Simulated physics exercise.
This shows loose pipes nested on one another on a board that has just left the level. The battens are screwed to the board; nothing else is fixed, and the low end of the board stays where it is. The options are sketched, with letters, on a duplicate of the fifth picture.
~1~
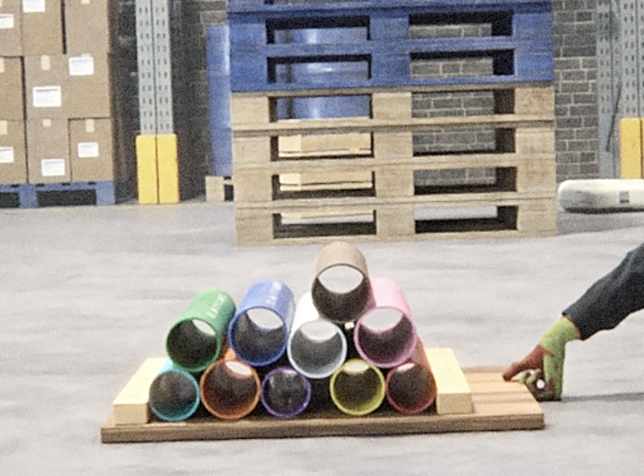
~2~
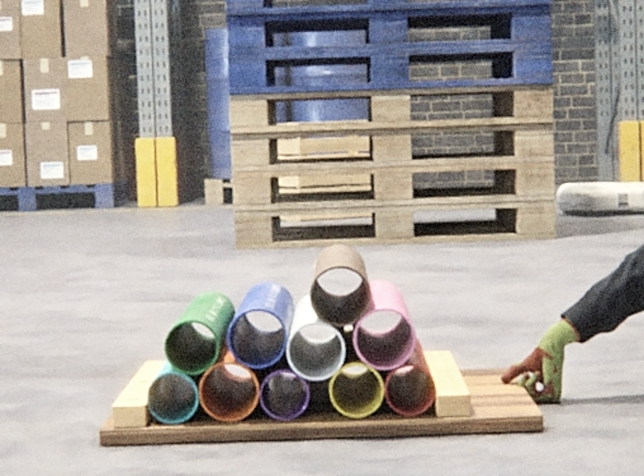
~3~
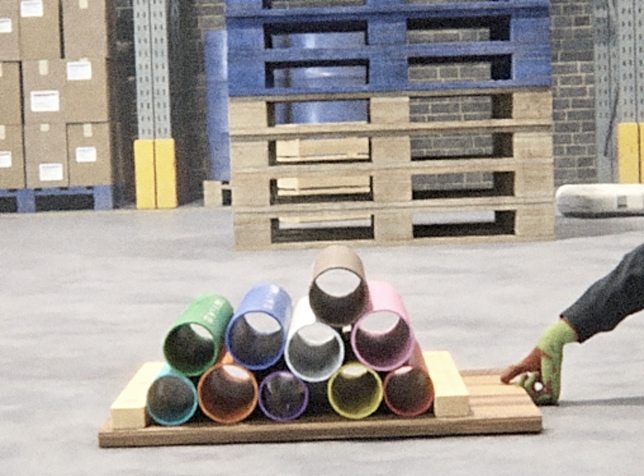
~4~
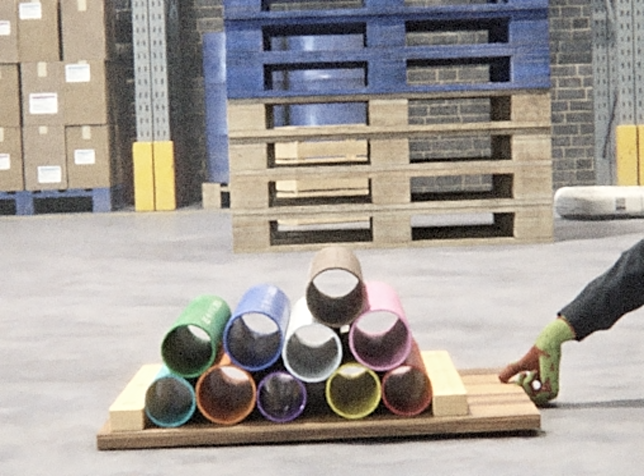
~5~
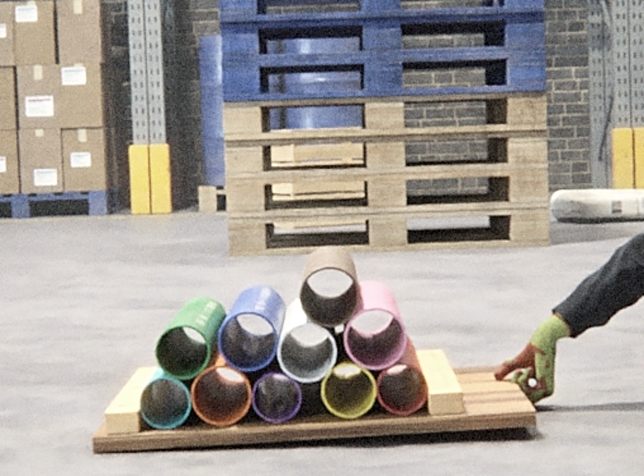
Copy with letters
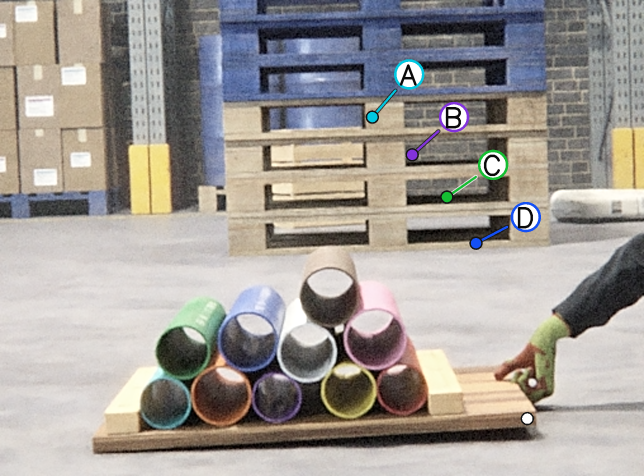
A gloved hand held the right end of a wooden board stacked with colourful pipes between two wooden blocks, and the board tilted very slightly while the pipes stayed nested together.
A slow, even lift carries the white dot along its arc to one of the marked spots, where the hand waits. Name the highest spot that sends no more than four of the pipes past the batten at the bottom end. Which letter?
The answer is mark D.
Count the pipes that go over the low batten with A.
At A the number is five.
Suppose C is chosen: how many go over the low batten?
At C the number is five.
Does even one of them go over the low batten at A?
Yes.
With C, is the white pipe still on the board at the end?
No.
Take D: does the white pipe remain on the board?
No.
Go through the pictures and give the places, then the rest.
The first picture shows yellow pipe (358, 388); red pipe (411, 387); green pipe (193, 344).
The second picture shows green pipe (192, 347); pink pipe (385, 339).
The third picture shows board (321, 394); red pipe (409, 390); brown pipe (338, 296).
The fourth picture shows board (319, 394); turquoise pipe (170, 401); orange pipe (226, 394).
The fifth picture shows board (315, 395); turquoise pipe (165, 402); orange pipe (222, 395).
On the copy, A at (372, 117); B at (412, 155); C at (447, 197); D at (476, 243); the white dot at (527, 418).
On D. First, board at 16°.
Then, board at 26°.
Finally, board at 26°, four over the low batten (green, white, blue, brown).
By contrast, A five over the low batten; B five over the low batten; C five over the low batten.
